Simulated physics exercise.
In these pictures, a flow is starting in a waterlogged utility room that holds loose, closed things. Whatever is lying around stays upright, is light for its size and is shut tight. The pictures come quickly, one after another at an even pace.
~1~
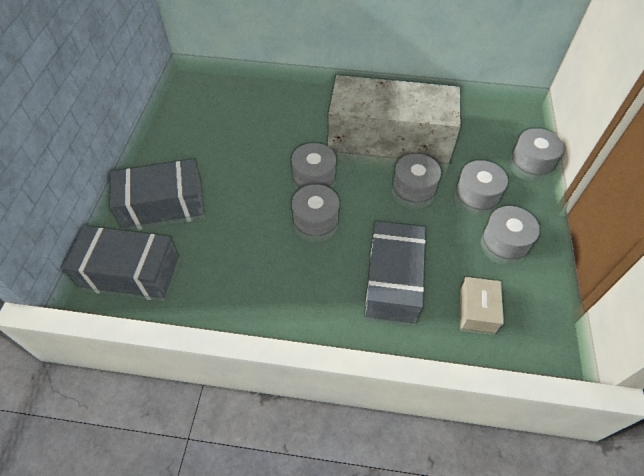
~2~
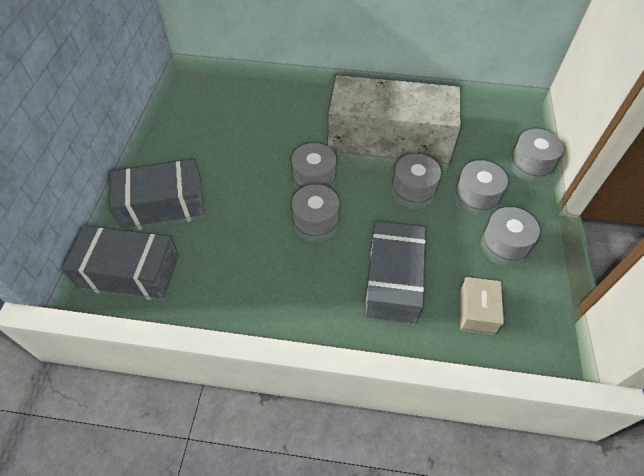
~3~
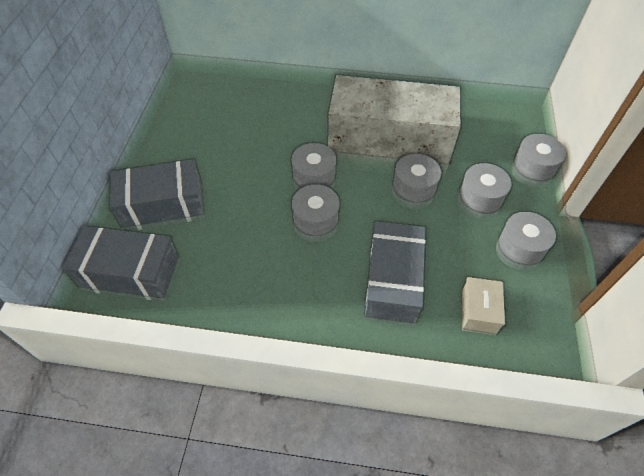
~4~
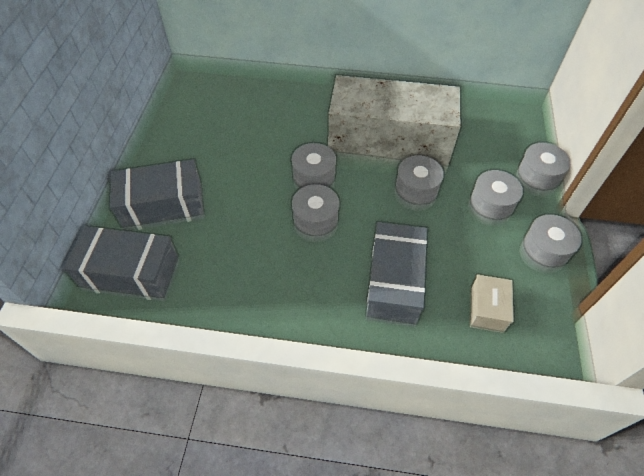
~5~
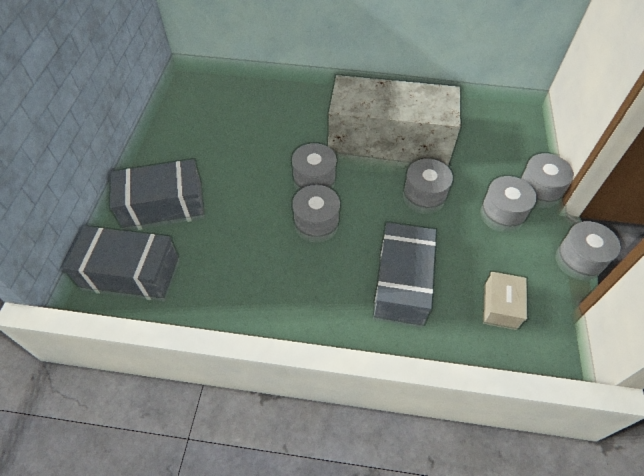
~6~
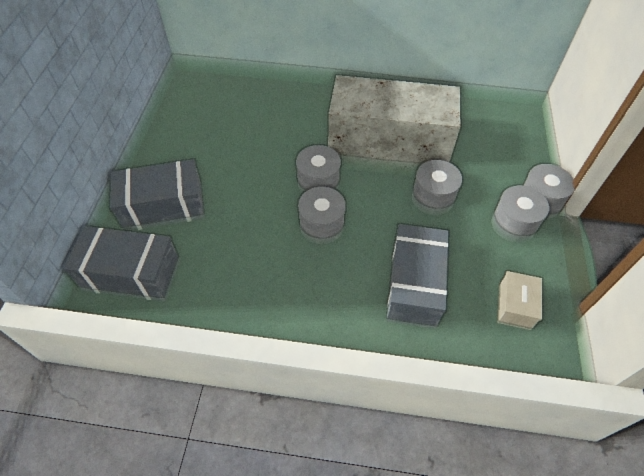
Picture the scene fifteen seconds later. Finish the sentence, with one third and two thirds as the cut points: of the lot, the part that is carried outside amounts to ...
... two thirds or more.
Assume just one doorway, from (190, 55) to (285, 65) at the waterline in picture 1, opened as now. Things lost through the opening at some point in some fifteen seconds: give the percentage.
I'd put it near 30 percent.
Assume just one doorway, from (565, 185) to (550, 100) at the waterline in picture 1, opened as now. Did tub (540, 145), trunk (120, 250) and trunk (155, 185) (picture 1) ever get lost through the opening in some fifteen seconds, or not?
Looking at them in turn, number one is flushed away, number two is held back, and number three is held back.
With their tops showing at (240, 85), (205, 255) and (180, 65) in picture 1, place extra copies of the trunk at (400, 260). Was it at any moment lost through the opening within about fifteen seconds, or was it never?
In order: Never leaves, never leaves, never leaves.
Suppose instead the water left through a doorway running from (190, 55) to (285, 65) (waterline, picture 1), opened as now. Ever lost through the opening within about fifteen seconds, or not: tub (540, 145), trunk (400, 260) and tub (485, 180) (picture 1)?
Item one: Remains; item two: Remains; item three: Remains.
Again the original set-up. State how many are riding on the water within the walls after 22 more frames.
3.
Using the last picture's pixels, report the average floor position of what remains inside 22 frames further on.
About (311, 253).
A moment on, 2 of 10 are out; 8 afloat.
Next, 6 of 10 are out; 4 afloat.
Later, 7 of 10 are out; 3 afloat.
In the end, 8 of 10 are out; 2 afloat.
